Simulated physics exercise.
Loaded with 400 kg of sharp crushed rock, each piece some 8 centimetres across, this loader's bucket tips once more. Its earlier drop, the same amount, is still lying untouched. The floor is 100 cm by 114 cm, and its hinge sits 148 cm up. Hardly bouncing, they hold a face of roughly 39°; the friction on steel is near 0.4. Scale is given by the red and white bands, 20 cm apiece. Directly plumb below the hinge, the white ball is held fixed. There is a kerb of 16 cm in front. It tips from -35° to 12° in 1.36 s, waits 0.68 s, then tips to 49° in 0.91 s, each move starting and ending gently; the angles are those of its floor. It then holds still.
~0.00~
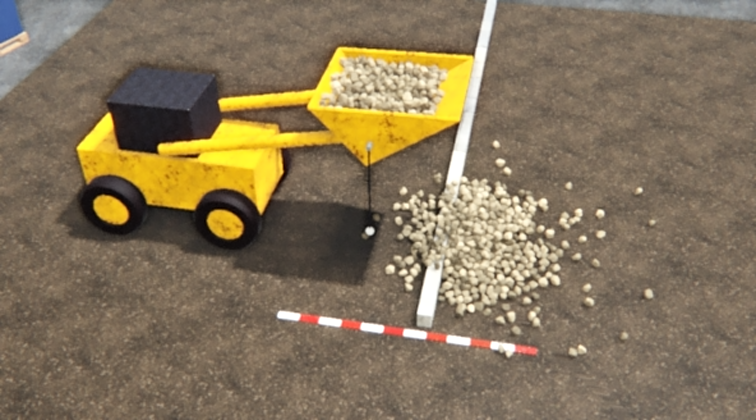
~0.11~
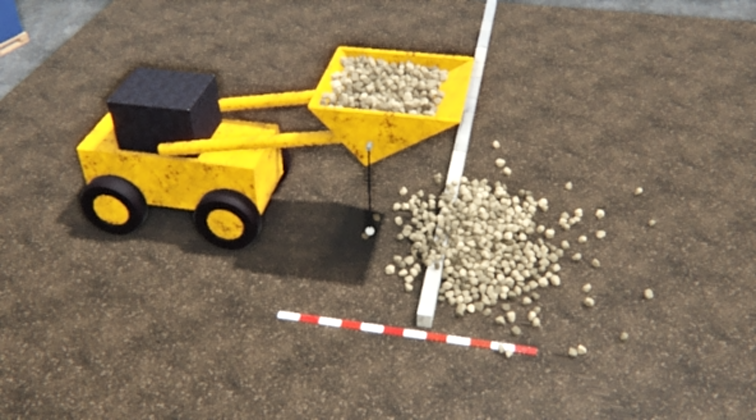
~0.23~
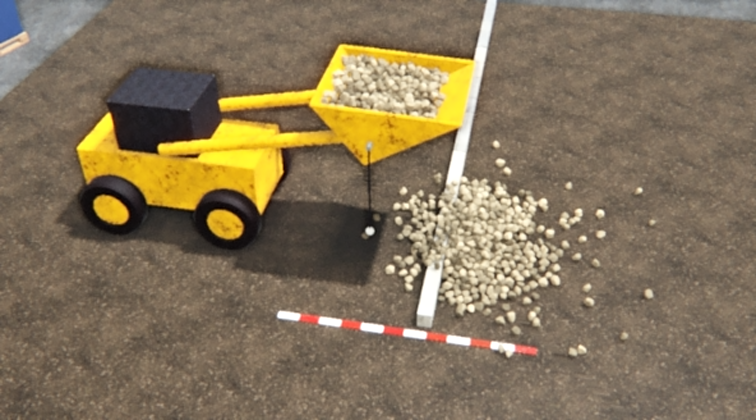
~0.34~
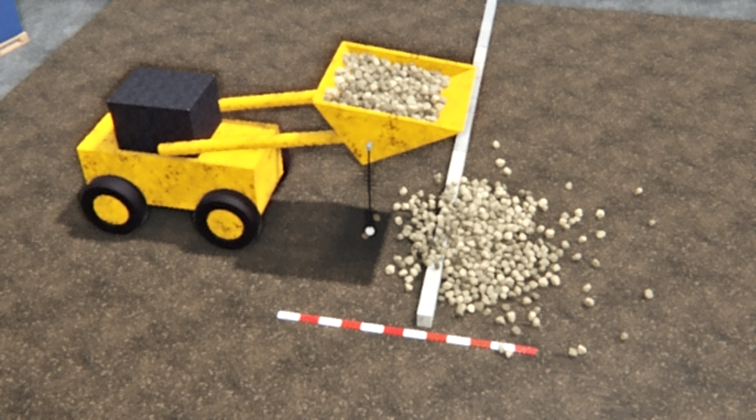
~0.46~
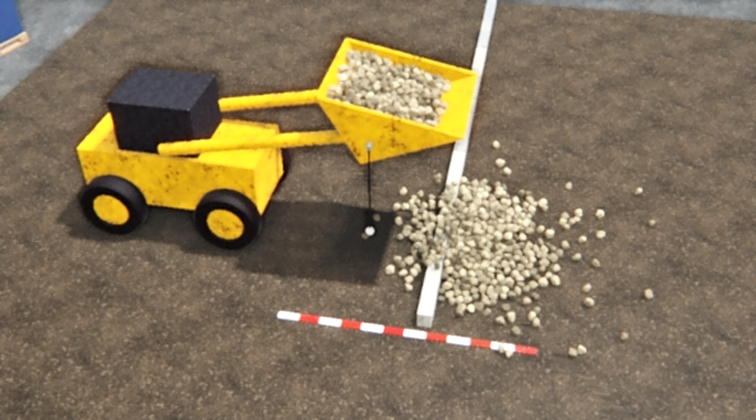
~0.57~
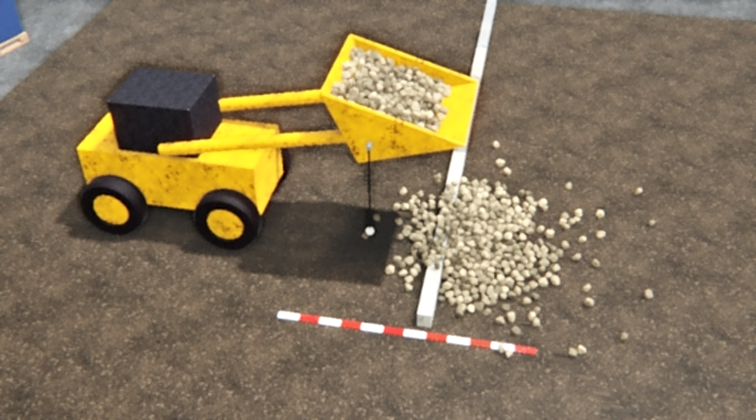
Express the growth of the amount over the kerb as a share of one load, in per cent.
Roughly 66 per cent of a load.
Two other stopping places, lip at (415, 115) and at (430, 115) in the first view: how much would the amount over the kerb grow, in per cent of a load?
Near 5 in a hundred first, near 25 in a hundred second.
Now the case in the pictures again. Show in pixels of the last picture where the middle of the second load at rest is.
Centre: Approx. (462, 232).
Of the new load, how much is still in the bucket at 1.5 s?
Roughly 100 per cent of its load.
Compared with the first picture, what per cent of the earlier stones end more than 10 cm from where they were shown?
I'd say roughly 5 per cent of them.
After 1.0 s the floor is at 5°; in per cent of one load, 100 in the bucket, 16 on this side of the kerb, 84 over the kerb; the foremost stones are at (619, 254).
After 1.5 s the floor is at 12°; in per cent of one load, 100 in the bucket, 16 on this side of the kerb, 84 over the kerb; the foremost stones are at (619, 254).
After 3.4 s the floor is at 49°; in per cent of one load, 0 in the bucket, 54 on this side of the kerb, 146 over the kerb; the foremost stones are at (619, 254).
After 6.1 s the floor is at 49°; in per cent of one load, 0 in the bucket, 50 on this side of the kerb, 150 over the kerb; the foremost stones are at (619, 250). Net gain over the kerb, 66.
